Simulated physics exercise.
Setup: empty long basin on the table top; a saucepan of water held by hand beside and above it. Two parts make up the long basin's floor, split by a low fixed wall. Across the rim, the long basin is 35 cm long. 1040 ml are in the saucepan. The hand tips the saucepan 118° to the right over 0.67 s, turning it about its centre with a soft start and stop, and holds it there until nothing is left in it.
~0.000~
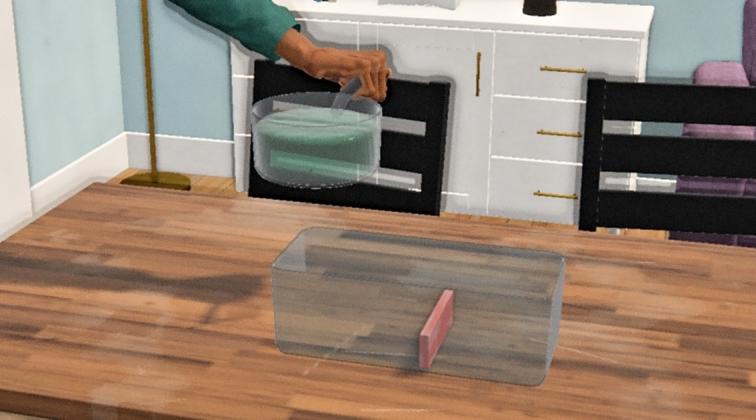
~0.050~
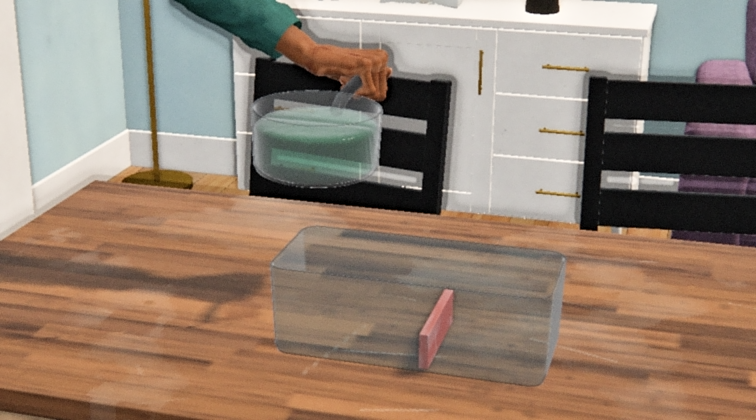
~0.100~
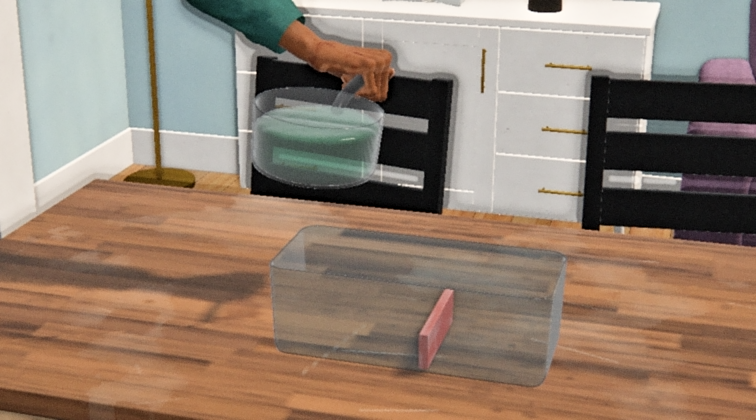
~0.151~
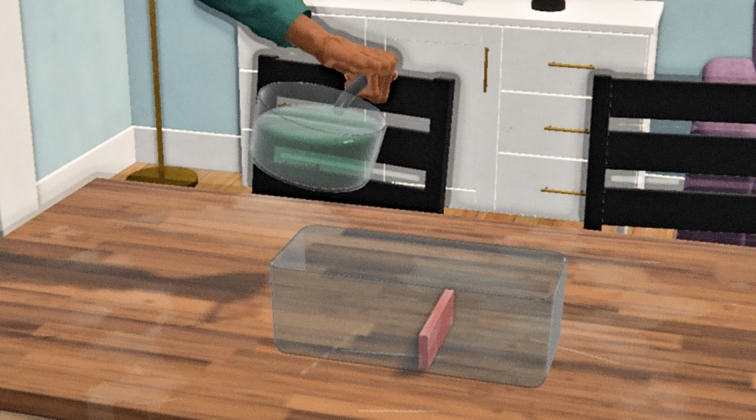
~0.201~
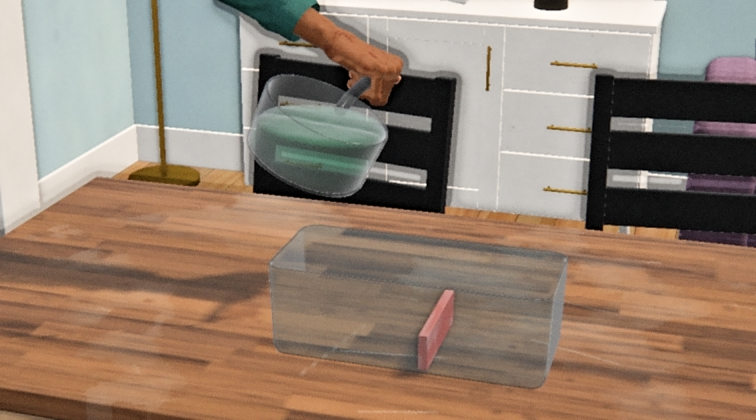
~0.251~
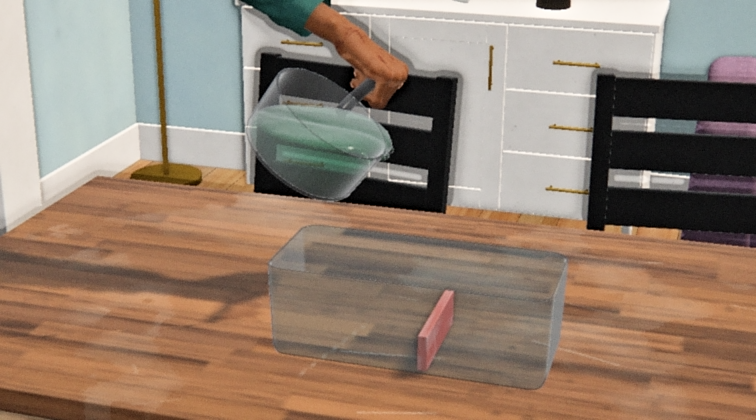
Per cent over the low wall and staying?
22 per cent.
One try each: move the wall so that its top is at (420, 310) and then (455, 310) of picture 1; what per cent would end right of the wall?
Respectively 35 and 10 %.
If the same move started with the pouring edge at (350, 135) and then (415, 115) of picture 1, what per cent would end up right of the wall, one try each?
Respectively about 20 and 50 percent.
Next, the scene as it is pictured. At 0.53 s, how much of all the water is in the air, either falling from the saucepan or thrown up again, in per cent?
I'd say close to 40 per cent.
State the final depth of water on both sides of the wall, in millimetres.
The left side settles near 26 mm and the right side near 12 mm.
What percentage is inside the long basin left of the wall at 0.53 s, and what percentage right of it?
I'd say some 32 in a hundred on the left and 10 on the right.
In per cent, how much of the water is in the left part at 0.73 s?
Roughly 72 per cent.
By 0.53 s the tilt is 105° and 18 per cent is still to pour, 32 is left of the wall and 10 right of it.
By 0.73 s the tilt is 118° and 2 per cent is still to pour, 71 is left of the wall and 14 right of it.
By 0.94 s the tilt is 118° and 0 per cent is still to pour, 68 is left of the wall and 21 right of it.
By 1.17 s the tilt is 118° and 0 per cent is still to pour, 68 is left of the wall and 22 right of it.
At rest 68 per cent lies left of the wall, 22 right of it and 11 outside.
